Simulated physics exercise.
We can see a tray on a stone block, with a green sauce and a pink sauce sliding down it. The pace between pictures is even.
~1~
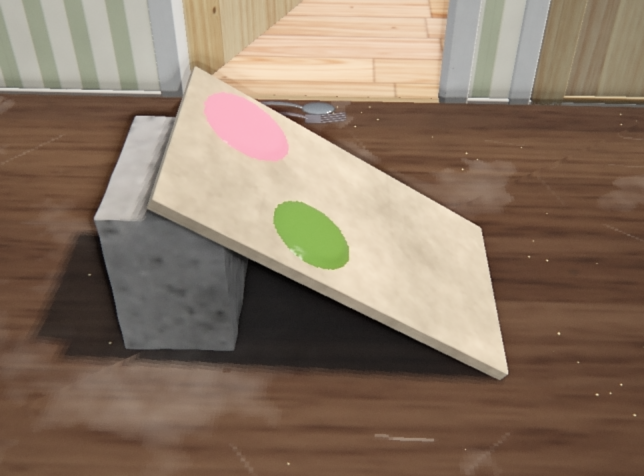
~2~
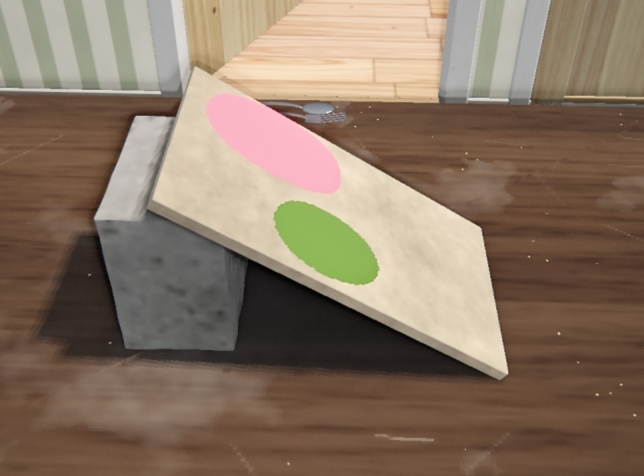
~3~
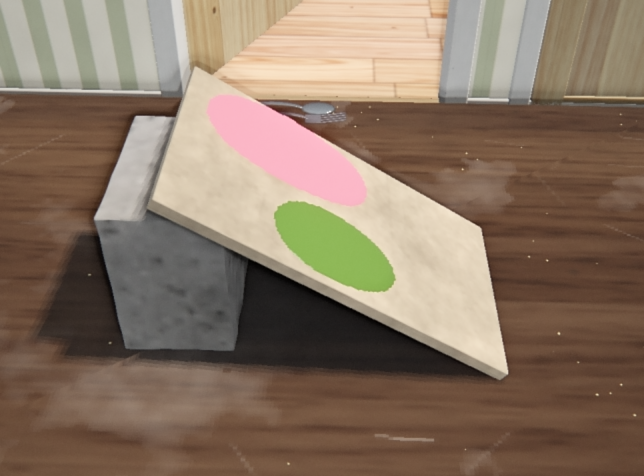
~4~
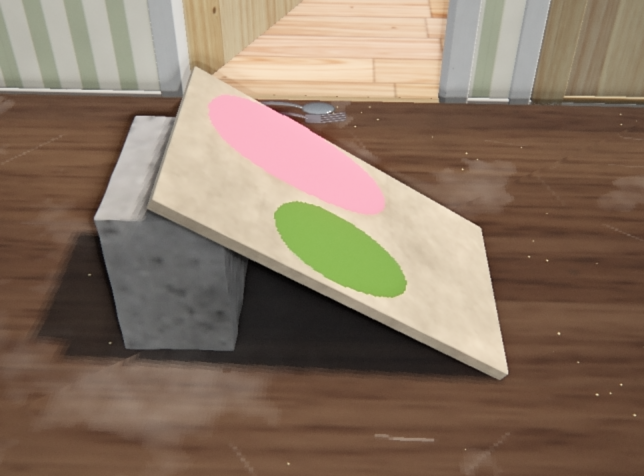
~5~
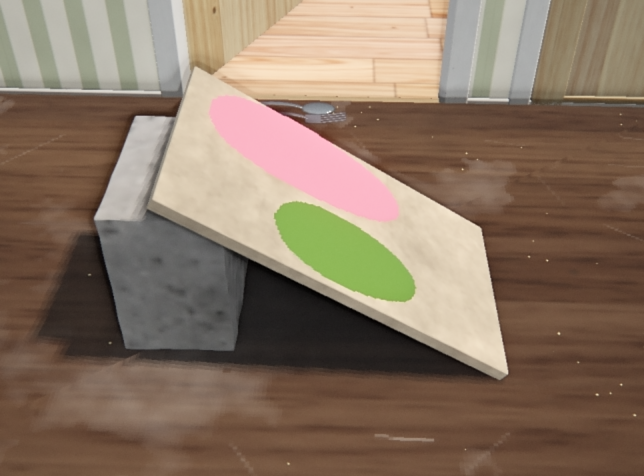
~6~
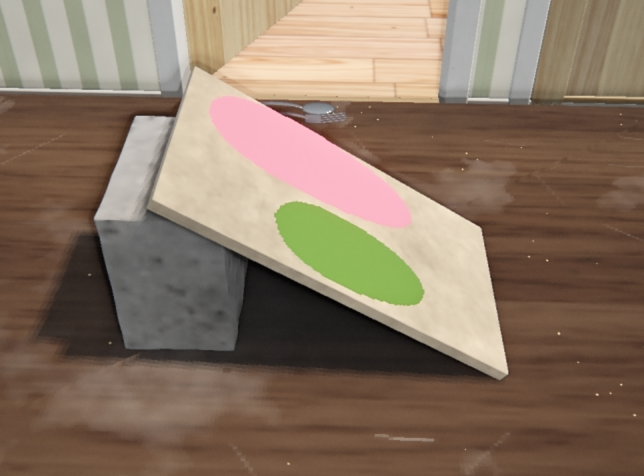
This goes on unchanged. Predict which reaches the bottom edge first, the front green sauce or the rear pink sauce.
The rear one wins.
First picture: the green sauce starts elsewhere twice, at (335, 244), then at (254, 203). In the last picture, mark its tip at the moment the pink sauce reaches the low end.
(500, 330) first, then (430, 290).
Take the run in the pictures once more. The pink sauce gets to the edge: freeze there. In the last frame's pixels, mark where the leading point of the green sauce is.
Front location, last frame: Close to (472, 315).
A moment on, the green sauce is three quarters of the way down; the pink sauce is three quarters of the way down.
Further on, the green sauce is close to the edge; the pink sauce is close to the edge.
When it is over, the green sauce is close to the edge; the pink sauce is at the low edge.
